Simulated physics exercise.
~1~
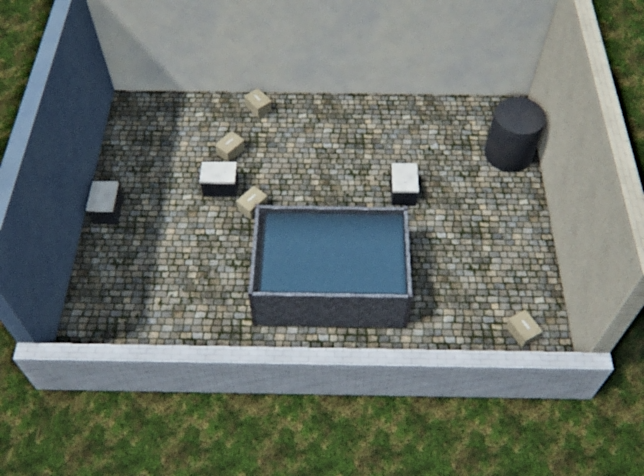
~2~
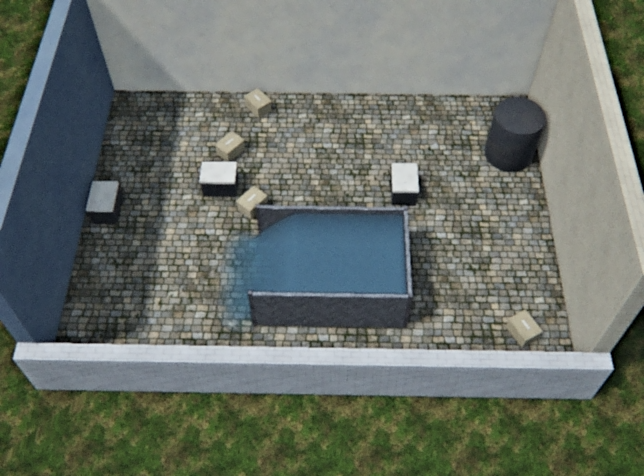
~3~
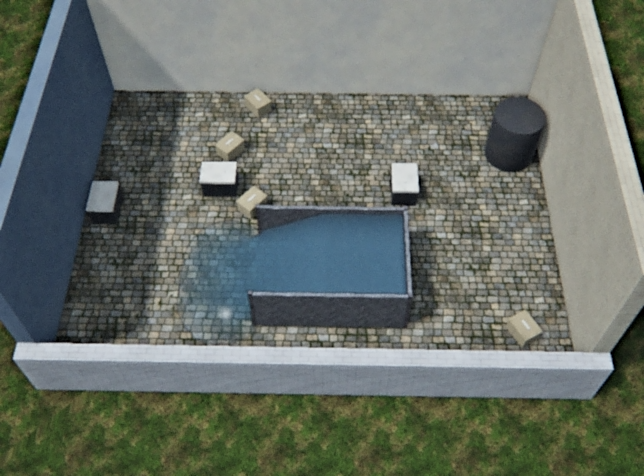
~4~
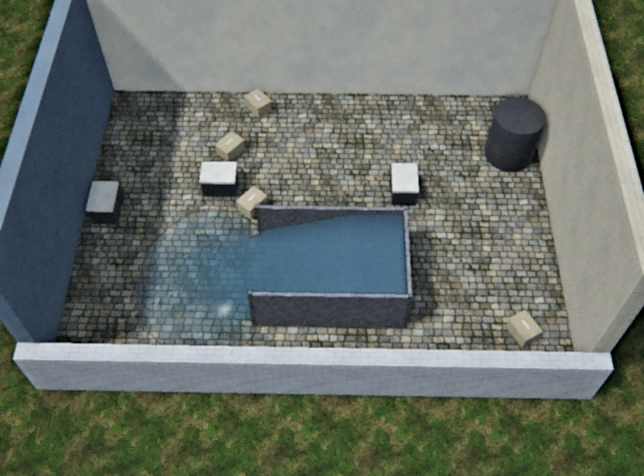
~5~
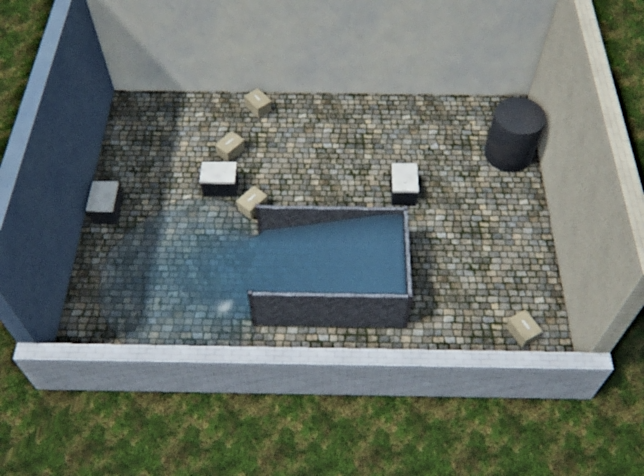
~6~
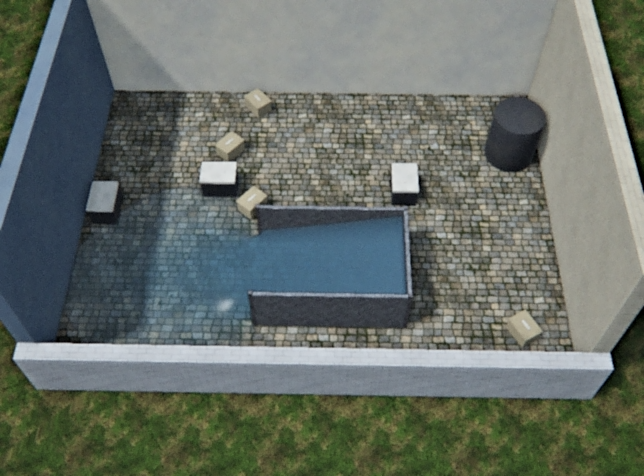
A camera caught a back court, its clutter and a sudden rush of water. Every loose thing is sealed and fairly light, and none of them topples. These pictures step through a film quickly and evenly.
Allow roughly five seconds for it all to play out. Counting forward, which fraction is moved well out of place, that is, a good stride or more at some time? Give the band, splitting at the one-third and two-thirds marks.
The things swept well aside make up a third to two thirds.
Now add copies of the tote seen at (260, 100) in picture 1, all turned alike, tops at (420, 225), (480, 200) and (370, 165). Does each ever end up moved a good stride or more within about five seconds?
Sequence: Doesn't go far, doesn't go far, doesn't go far.
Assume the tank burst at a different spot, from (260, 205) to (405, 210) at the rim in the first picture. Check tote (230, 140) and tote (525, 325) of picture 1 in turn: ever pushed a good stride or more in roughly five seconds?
Taking them in turn: Distance reached and distance not reached.
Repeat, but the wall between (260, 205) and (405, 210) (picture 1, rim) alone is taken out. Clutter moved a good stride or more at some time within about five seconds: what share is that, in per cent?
Estimate: Some 90 per cent.
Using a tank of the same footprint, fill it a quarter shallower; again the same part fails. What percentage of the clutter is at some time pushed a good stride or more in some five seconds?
30 % or so.
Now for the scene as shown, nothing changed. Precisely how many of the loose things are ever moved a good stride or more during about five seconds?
My count comes to 4.
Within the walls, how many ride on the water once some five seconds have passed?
By my tally, 1.
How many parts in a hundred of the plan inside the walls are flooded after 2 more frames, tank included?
Around 30 percent.
A moment on, 0 of 7 are well off their spots; 0 afloat.
Next, 1 of 7 are well off their spots; 1 afloat.
Later, 1 of 7 are well off their spots; 1 afloat.
In the end, 4 of 7 are well off their spots, and 4 have been at some point; 1 afloat.
